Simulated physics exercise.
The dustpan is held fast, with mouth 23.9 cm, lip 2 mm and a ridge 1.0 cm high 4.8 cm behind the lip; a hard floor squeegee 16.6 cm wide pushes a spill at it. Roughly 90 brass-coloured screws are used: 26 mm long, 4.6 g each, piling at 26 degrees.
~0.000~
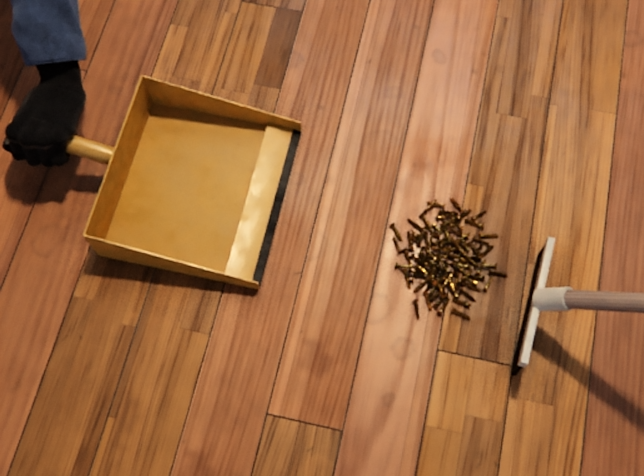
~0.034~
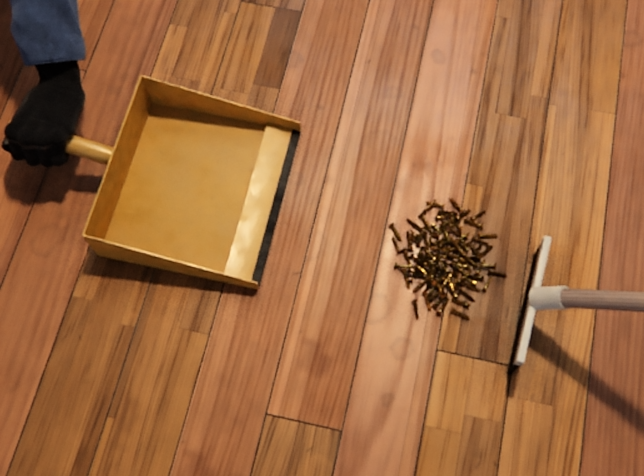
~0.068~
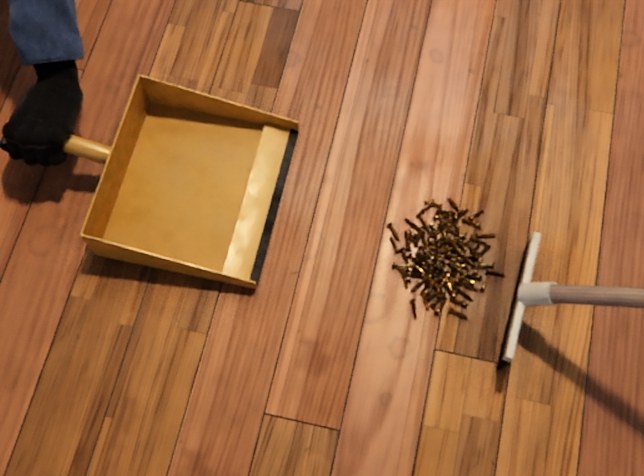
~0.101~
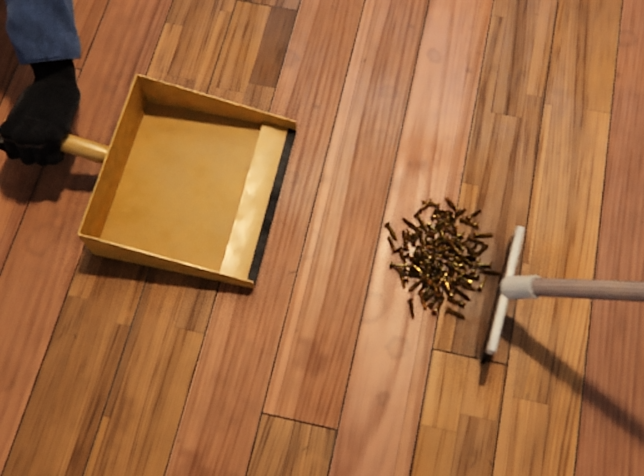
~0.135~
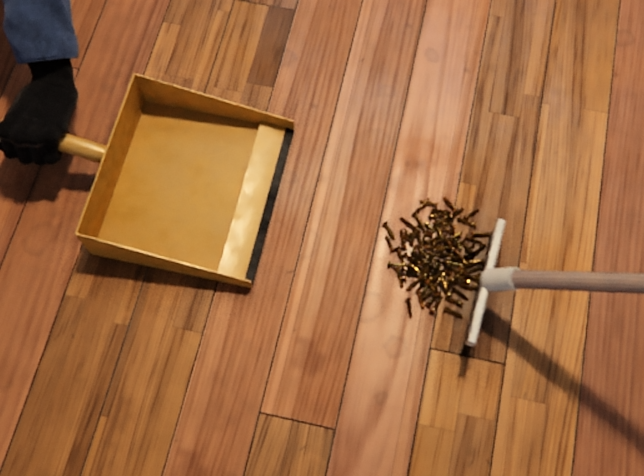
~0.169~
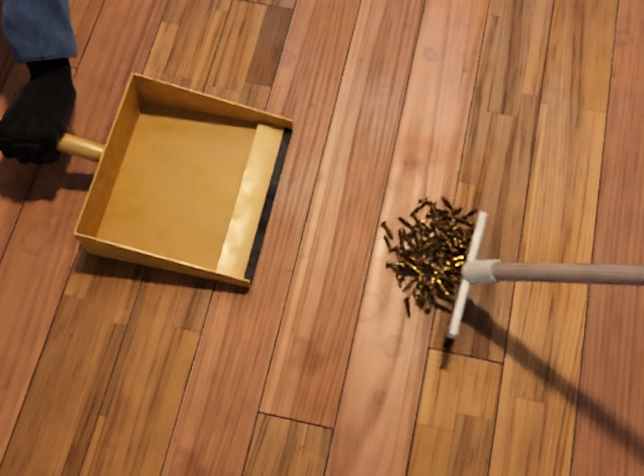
A squeegee on a long handle slid left across the wooden floor and pressed into the right side of a pile of brass-coloured screws, while a black-gloved hand held a yellow dustpan at left.
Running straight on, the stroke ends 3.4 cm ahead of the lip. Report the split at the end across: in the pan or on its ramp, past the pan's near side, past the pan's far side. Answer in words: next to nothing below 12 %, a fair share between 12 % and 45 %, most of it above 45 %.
Pan - a fair share; near side - next to nothing; far side - next to nothing.
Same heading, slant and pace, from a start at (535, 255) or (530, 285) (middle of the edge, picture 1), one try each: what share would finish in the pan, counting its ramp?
Some 10 and 20 per cent.
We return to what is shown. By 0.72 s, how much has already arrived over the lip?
About 15 per cent by then.
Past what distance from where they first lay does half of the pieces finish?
The figure is about 22 cm.
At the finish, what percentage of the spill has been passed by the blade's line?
Some 20 percent of it.
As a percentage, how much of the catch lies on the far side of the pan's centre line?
40 per cent.
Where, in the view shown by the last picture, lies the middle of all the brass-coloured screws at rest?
Centre at rest: Approx. (284, 202) px.
After 0.35 s, middle of the blade 15 cm from the lip; 0 % over the lip, far side 0 %, near side 0 %.
After 0.47 s, middle of the blade 7 cm from the lip; 0 % over the lip, far side 0 %, near side 0 %.
After 0.72 s, middle of the blade 4 cm from the lip; 15 % over the lip, far side 0 %, near side 5 %.
By 1.6 s all is still; pan 15 %, near side 5 %, far side 0 %, in front of the lip or behind the blade 80 %.
